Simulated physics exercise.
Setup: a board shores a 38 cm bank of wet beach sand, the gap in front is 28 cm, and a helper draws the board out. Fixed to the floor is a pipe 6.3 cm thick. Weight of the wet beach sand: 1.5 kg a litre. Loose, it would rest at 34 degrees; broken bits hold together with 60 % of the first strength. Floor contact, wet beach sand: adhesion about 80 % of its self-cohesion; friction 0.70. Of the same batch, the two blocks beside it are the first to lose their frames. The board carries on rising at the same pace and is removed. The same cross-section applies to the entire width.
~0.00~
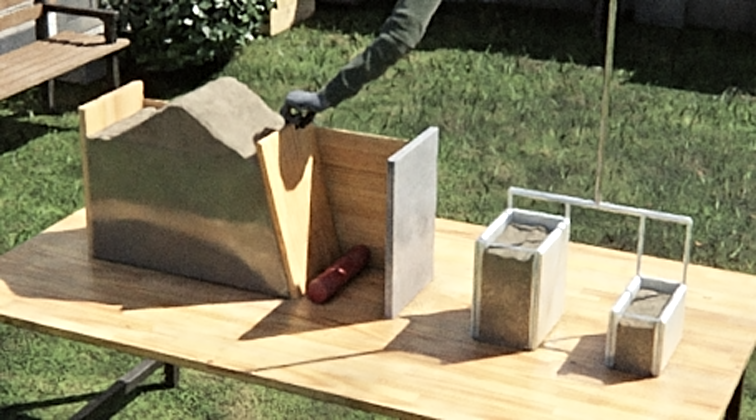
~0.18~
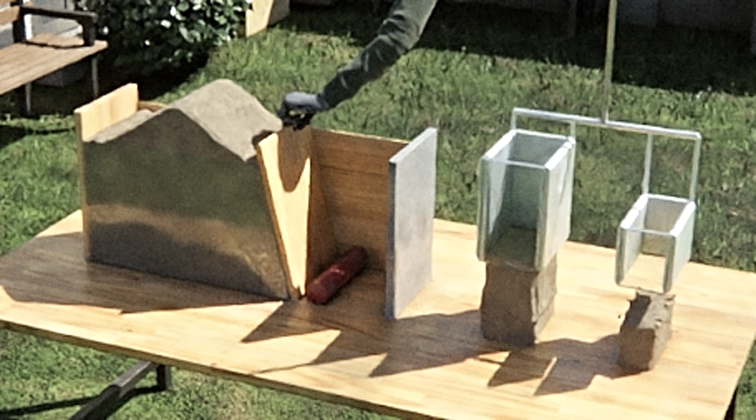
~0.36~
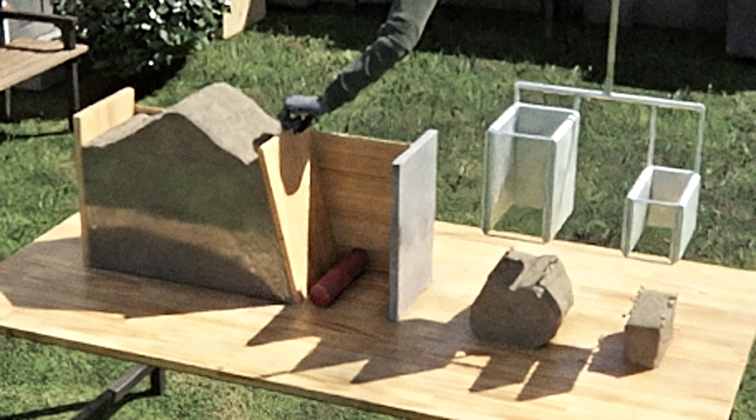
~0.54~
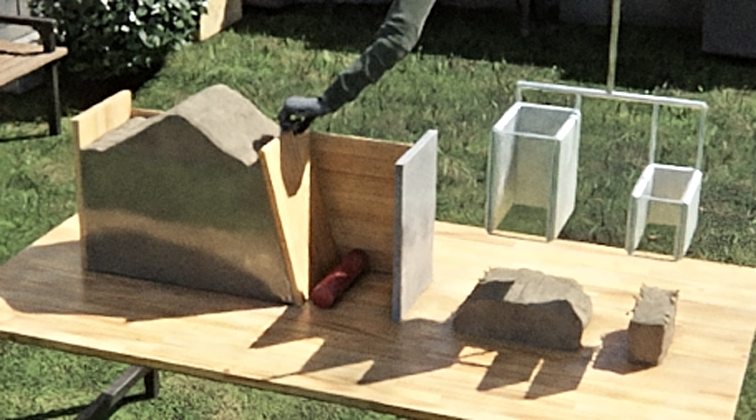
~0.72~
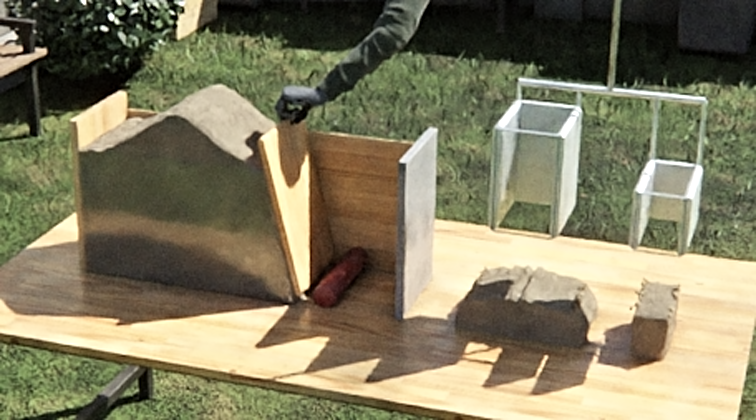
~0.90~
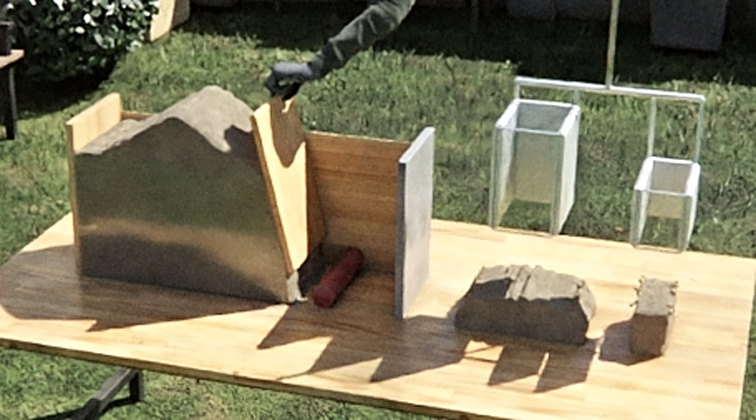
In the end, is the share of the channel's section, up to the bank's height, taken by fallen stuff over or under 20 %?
I'd expect it to come out in excess of 20 percent.
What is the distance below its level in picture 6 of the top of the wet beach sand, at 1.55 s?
Around 1.5 cm.
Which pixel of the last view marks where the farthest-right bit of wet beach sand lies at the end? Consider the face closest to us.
You'll find it close to (374, 304).
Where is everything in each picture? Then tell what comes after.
Top of the board at (259, 164), not yet moved; crest of the wet beach sand at (169, 106); block heights 25 cm, 13 cm (left to right), in the first picture.
Top of the board at (259, 166), not yet moved; crest of the wet beach sand at (168, 109); block heights 24 cm, 13 cm (left to right), in the second picture.
Top of the board at (261, 169), not yet moved; crest of the wet beach sand at (168, 113); block heights 18 cm, 13 cm (left to right), in the third picture.
Top of the board at (262, 171), not yet moved; crest of the wet beach sand at (168, 115); block heights 12 cm, 13 cm (left to right), in the fourth picture.
Top of the board at (261, 160), moved 2.8 cm; crest of the wet beach sand at (169, 116); block heights 12 cm, 13 cm (left to right), in the fifth picture.
Top of the board at (254, 136), moved 9.9 cm; crest of the wet beach sand at (166, 118); block heights 12 cm, 13 cm (left to right), in the sixth picture.
After 1.20 s, the face still stands, with nothing on top of the pipe; the channel is 0 % full.
After 1.55 s, the face still stands, with nothing on top of the pipe; the channel is 0 % full.
After 1.90 s, the fallen stuff reaches 28 % of the way across, with 4.9 cm on top of the pipe; the channel is 14 % full.
After 2.25 s, the fallen stuff reaches 58 % of the way across, with 10 cm on top of the pipe; the channel is 23 % full.
After 2.60 s, the fallen stuff reaches 80 % of the way across, with 9.8 cm on top of the pipe; the channel is 25 % full.
